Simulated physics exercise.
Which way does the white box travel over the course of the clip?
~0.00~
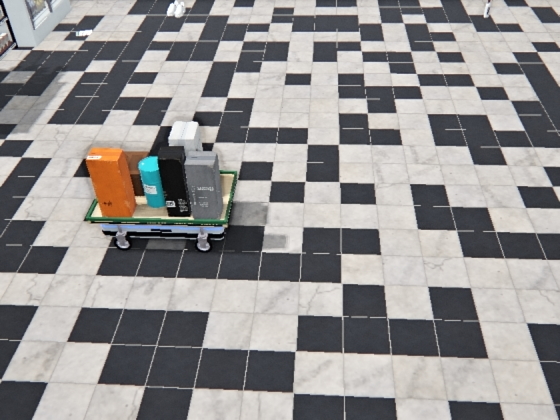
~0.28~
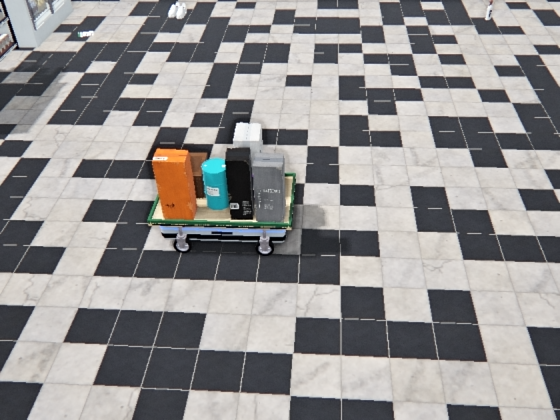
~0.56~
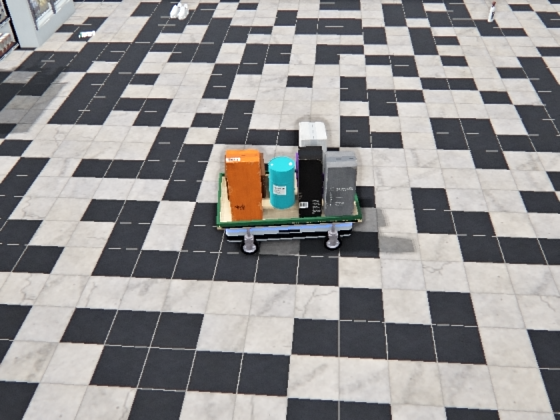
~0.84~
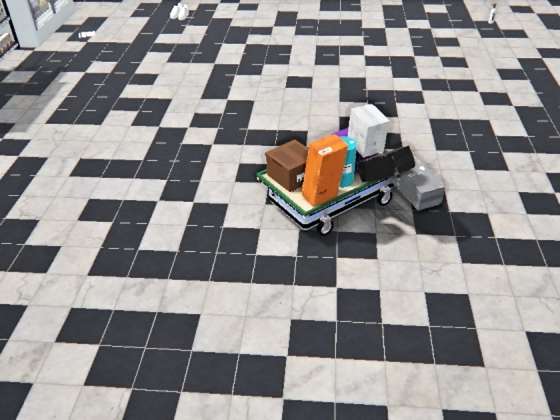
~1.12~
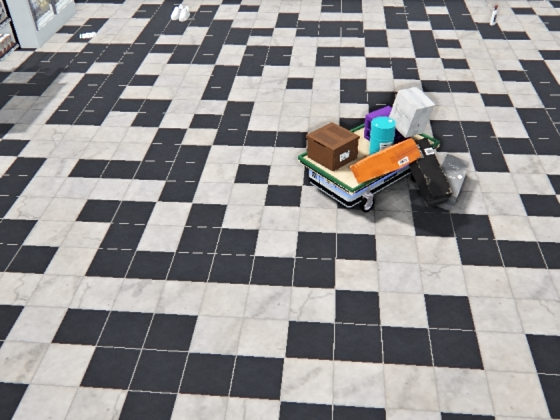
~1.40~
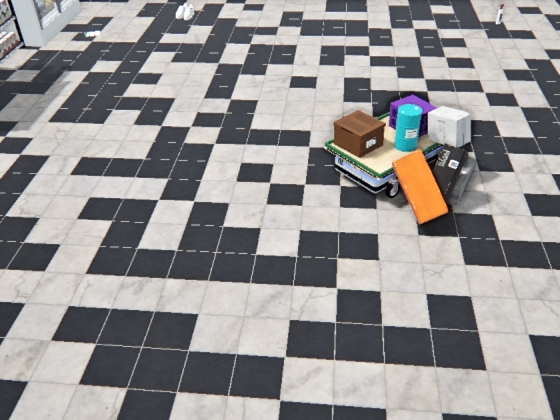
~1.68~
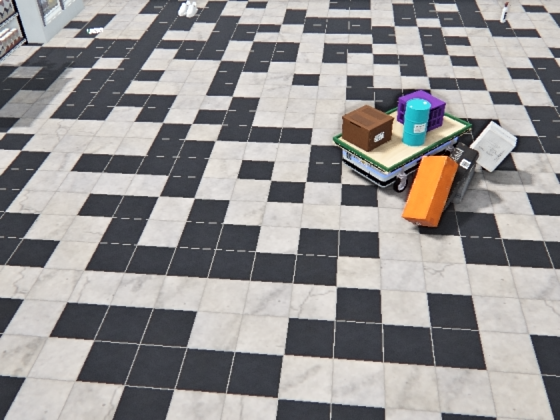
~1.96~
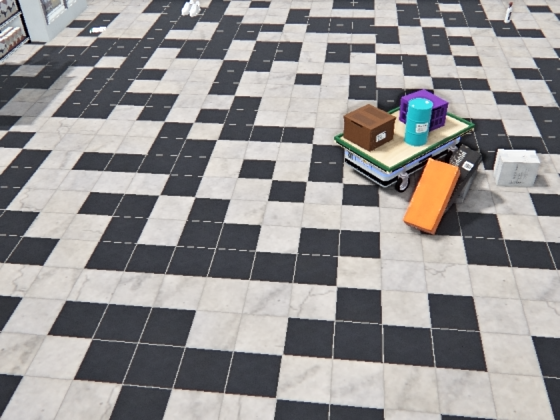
The white box moves to the right, first riding on the cart and then tumbling off onto the floor on that side.
